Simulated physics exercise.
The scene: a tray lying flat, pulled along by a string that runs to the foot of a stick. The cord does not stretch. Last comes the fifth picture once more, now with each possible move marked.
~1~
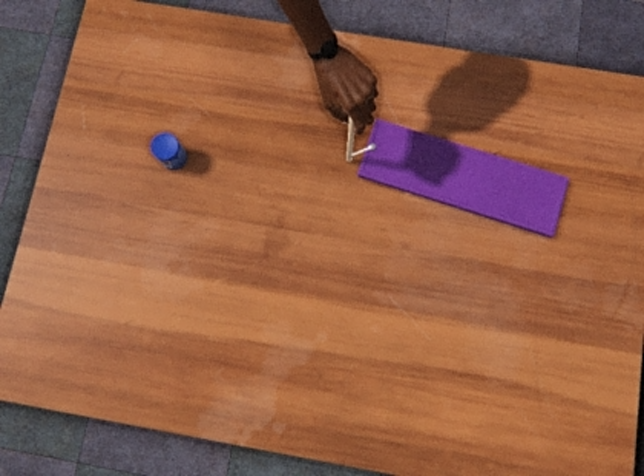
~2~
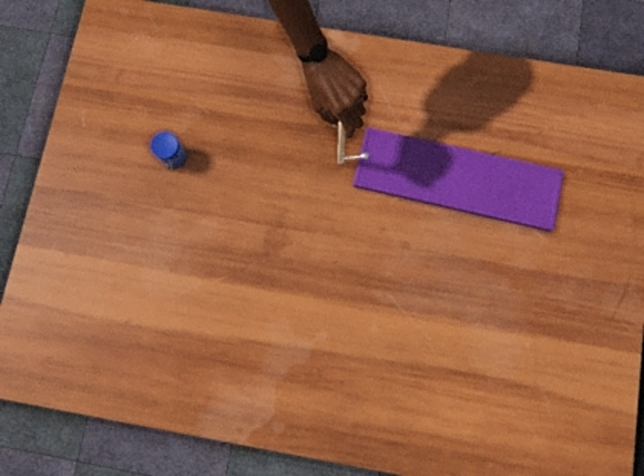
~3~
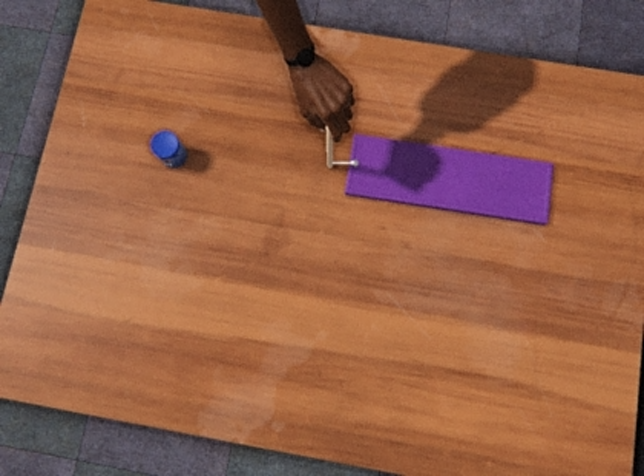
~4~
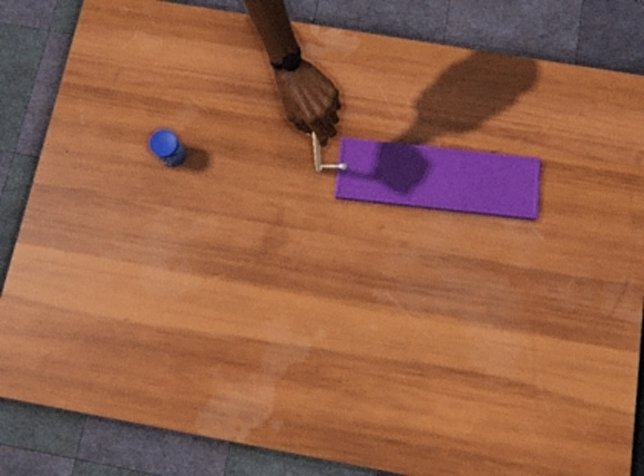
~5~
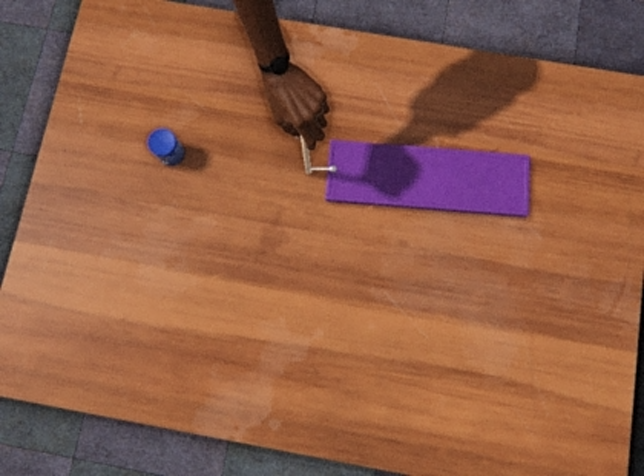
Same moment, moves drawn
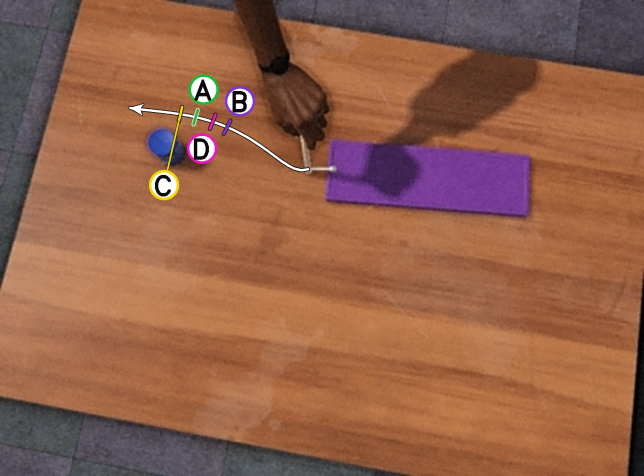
A purple tray lies flat on a wooden tabletop set over a grey tiled floor, seen from high above by a camera that stays still. A dark brown hand reaches in from the top edge, holding a short pale stick joined to the tray's left end, while a small blue jar stands at the left. The hand moves left, drawing the tray slowly after it as the tray turns slightly straighter.
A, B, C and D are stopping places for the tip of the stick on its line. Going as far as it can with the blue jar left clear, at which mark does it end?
As far as tick C.
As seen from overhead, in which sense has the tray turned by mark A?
For that mark, clockwise.
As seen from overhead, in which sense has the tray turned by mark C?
Clockwise.
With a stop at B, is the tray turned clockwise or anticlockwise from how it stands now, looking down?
Clockwise.
On the marked copy, A at (196, 117); B at (227, 127); C at (180, 114); D at (213, 122); the route from (308, 169) via (221, 125) to (130, 108).
Taking C. A third of the way, foot of the stick (265, 150), middle of the tray (383, 170).
Two thirds of the way, foot of the stick (221, 125), middle of the tray (334, 156).
When it is over, foot of the stick (181, 115), middle of the tray (293, 145); nothing has been touched.
As for the rest, A is safe but short; B is safe but short; D is safe but short.
